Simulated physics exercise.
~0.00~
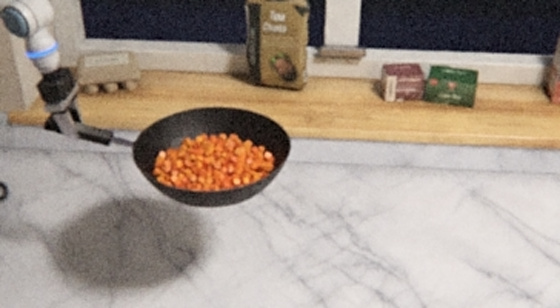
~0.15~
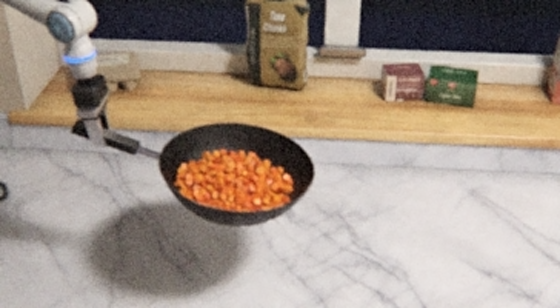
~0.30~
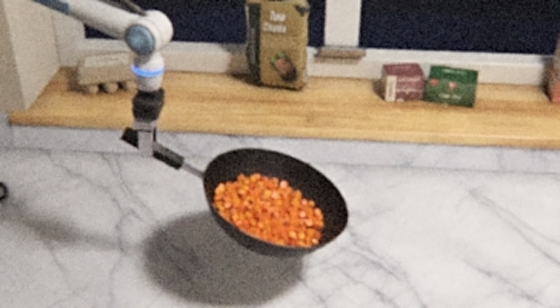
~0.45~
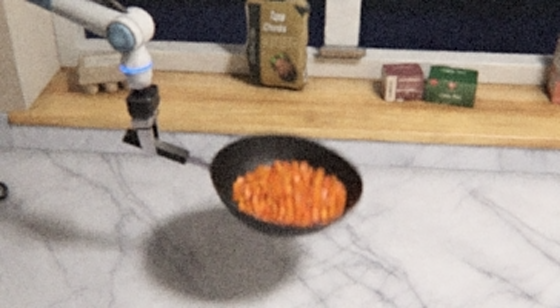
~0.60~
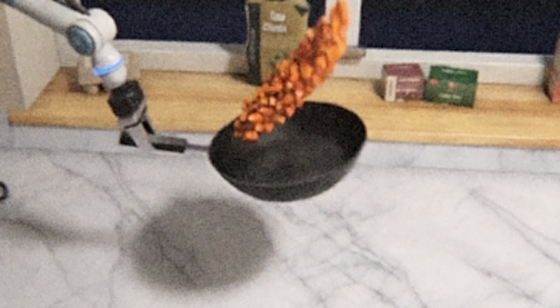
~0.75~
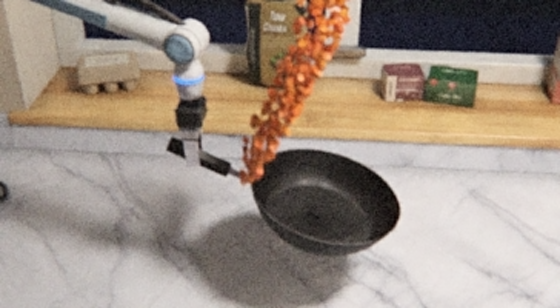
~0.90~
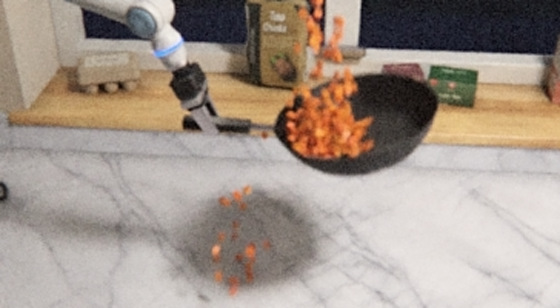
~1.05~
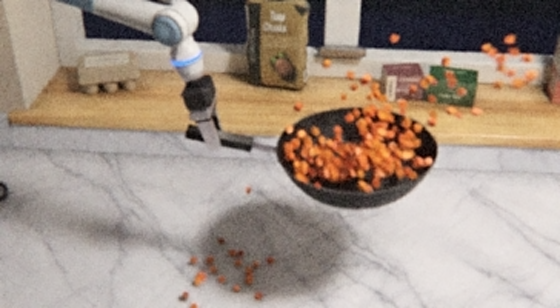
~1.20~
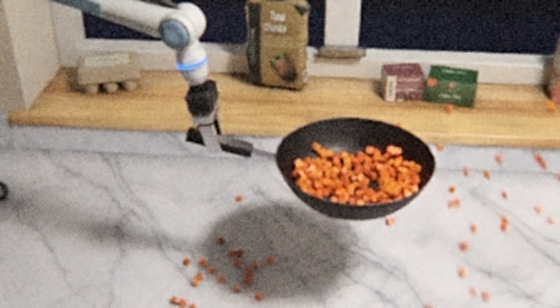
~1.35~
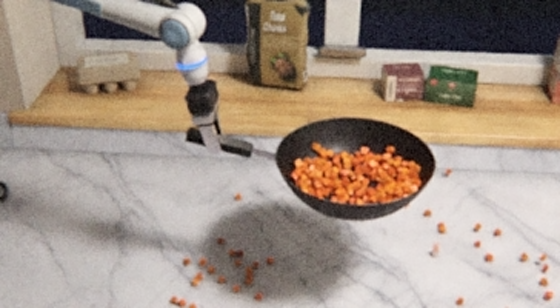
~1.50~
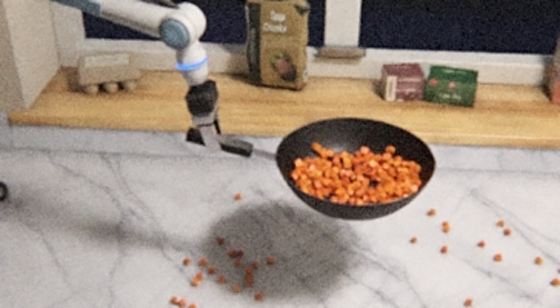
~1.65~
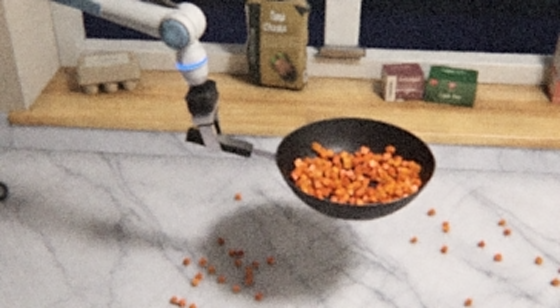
A white and grey robot arm with a blue ring holds a dark frying pan of orange vegetable pieces above a white marble counter, seen from slightly above. Behind stand a wooden ledge with an egg carton, a brown packet and red and green boxes, beneath a dark window. The arm carries the pan right, dips it, then swings it up, flinging the pieces high in a slanting stream. The emptied pan moves right and rises to catch most of them, while others scatter on both sides. Finally the pan hangs still, well filled, with stray pieces lying on the counter.
